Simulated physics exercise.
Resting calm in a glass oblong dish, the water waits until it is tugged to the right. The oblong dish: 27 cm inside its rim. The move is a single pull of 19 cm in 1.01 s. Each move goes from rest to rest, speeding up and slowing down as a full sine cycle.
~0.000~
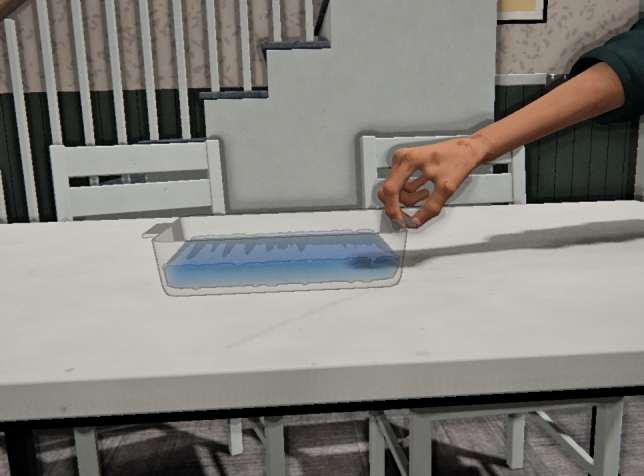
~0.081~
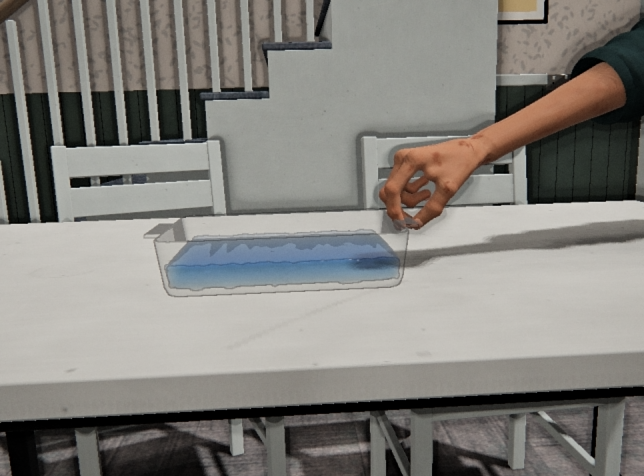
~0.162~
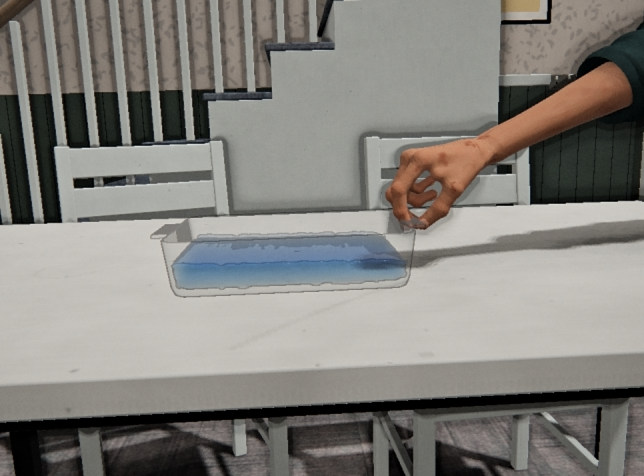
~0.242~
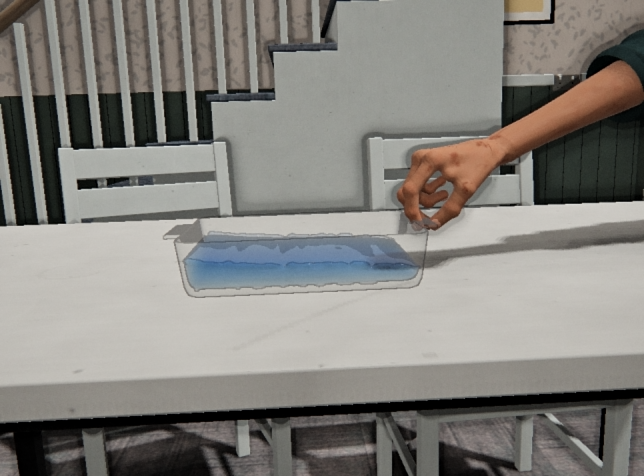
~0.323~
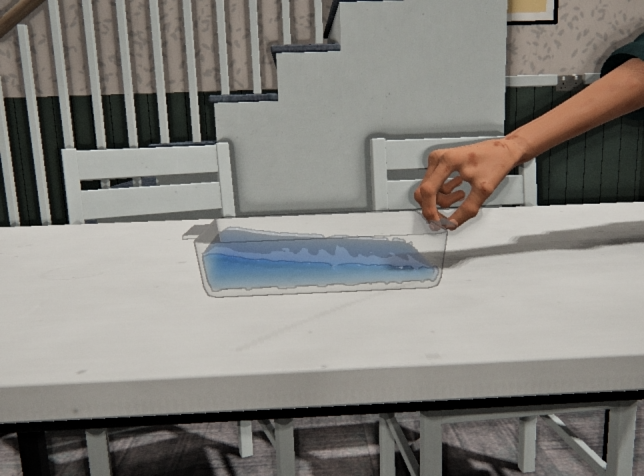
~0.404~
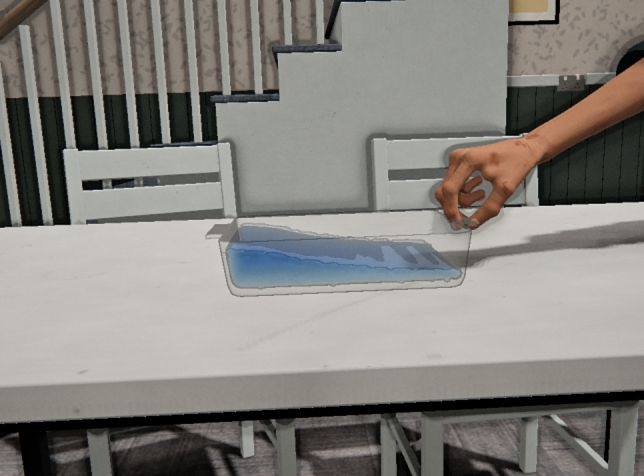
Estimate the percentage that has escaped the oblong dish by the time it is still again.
I would say close to 8 per cent has escaped.
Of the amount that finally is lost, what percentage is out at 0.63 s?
0 per cent or so.
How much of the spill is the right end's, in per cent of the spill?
Near 80 in a hundred.
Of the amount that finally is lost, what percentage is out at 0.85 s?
It's close to 40 percent at that time.
After 0.63 s it has gone 14 cm; 0 per cent is out over the left end and 0 over the right.
After 0.85 s it has gone 19 cm; 0 per cent is out over the left end and 3 over the right.
After 1.08 s it has gone 19 cm; 0 per cent is out over the left end and 6 over the right.
After 1.30 s it has gone 19 cm; 0 per cent is out over the left end and 6 over the right.
In the end 8 per cent is out in all, 1 of it over the left end.
